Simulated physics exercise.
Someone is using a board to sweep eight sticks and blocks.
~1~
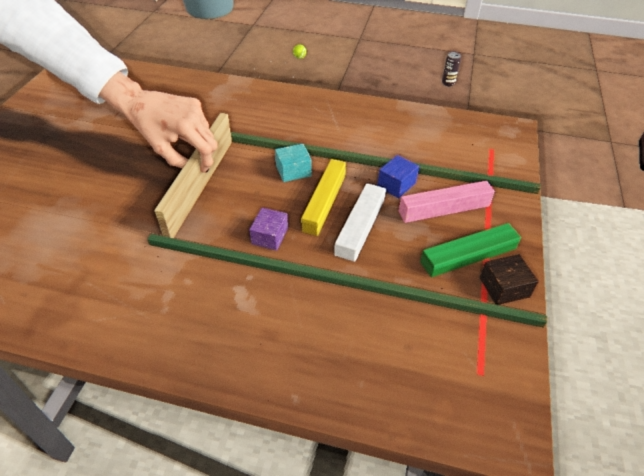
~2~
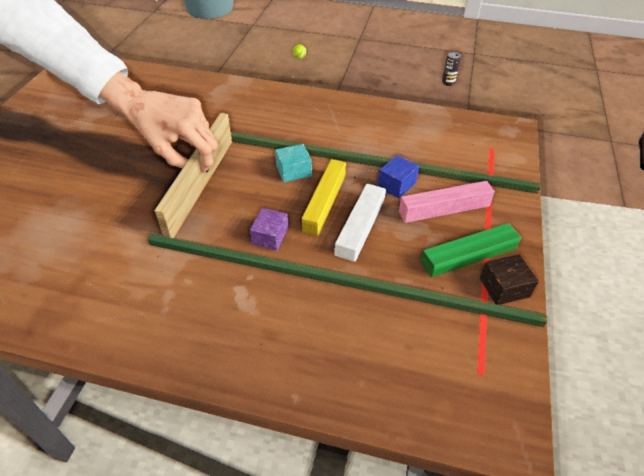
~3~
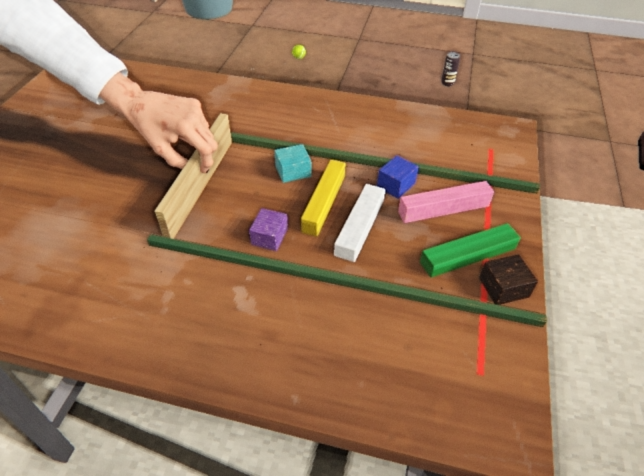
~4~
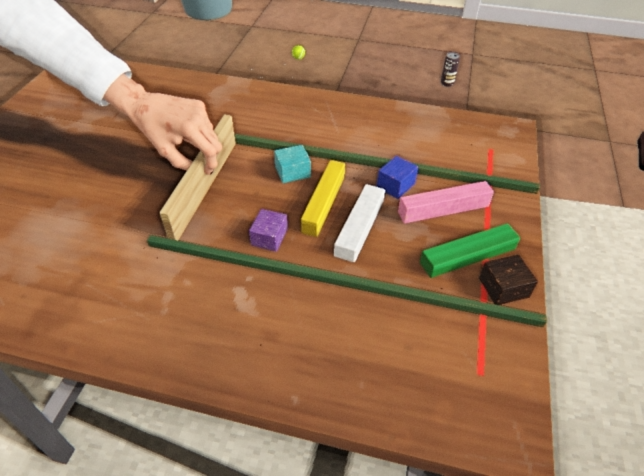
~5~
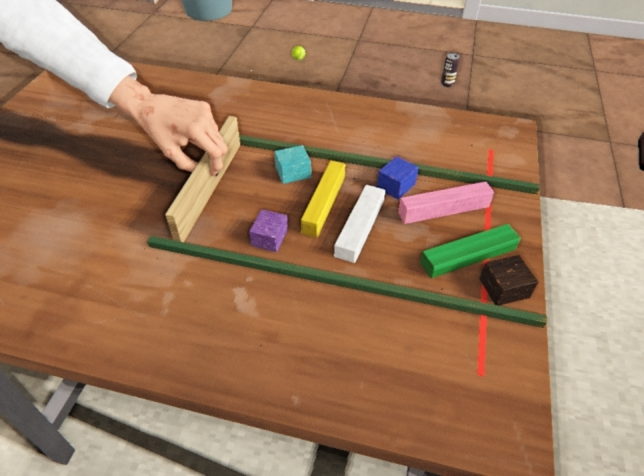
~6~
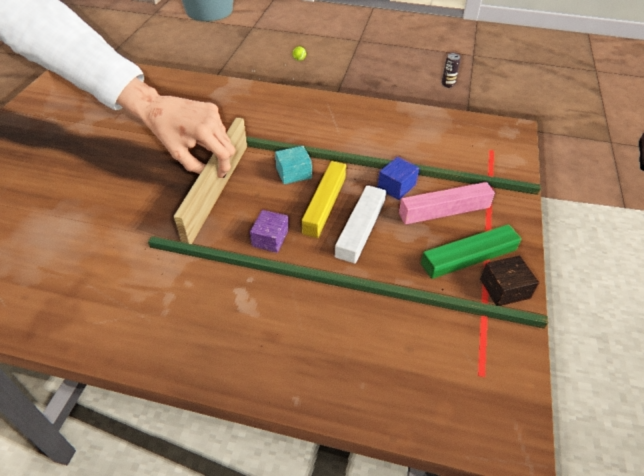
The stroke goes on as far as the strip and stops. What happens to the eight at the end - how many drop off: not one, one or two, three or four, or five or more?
Most likely the ones that land below will number more than a pair, under five.
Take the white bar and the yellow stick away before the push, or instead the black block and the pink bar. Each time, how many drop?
The counts would be 2 and 2.
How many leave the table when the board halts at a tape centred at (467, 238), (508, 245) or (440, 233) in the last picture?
Going through each try, you'd get 3, 5 and 1.
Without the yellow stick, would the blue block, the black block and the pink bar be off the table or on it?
The blue block: Remains. The black block: Drops. The pink bar: Drops.
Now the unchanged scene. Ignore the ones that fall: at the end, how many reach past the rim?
1 overhanging.
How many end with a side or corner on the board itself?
Counting them up gives 2.
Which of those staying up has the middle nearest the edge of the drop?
Answer - the blue block.
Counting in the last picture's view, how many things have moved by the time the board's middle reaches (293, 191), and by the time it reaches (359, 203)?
So far 3, and 6 at the second.
Soon after, none off yet; black block at rest near (509, 281); green stick at rest near (471, 251); pink bar at rest near (446, 203).
Then, none off yet; black block at rest near (509, 281); green stick moving near (480, 252); pink bar moved a little near (485, 206).
Further on, none off yet; black block tipped a little near (561, 297); green stick moved about its own width near (545, 260); pink bar moved about its own width near (528, 217).
At rest, the number that fall off is three or four; fallen, white bar, pink bar, green stick and black block.
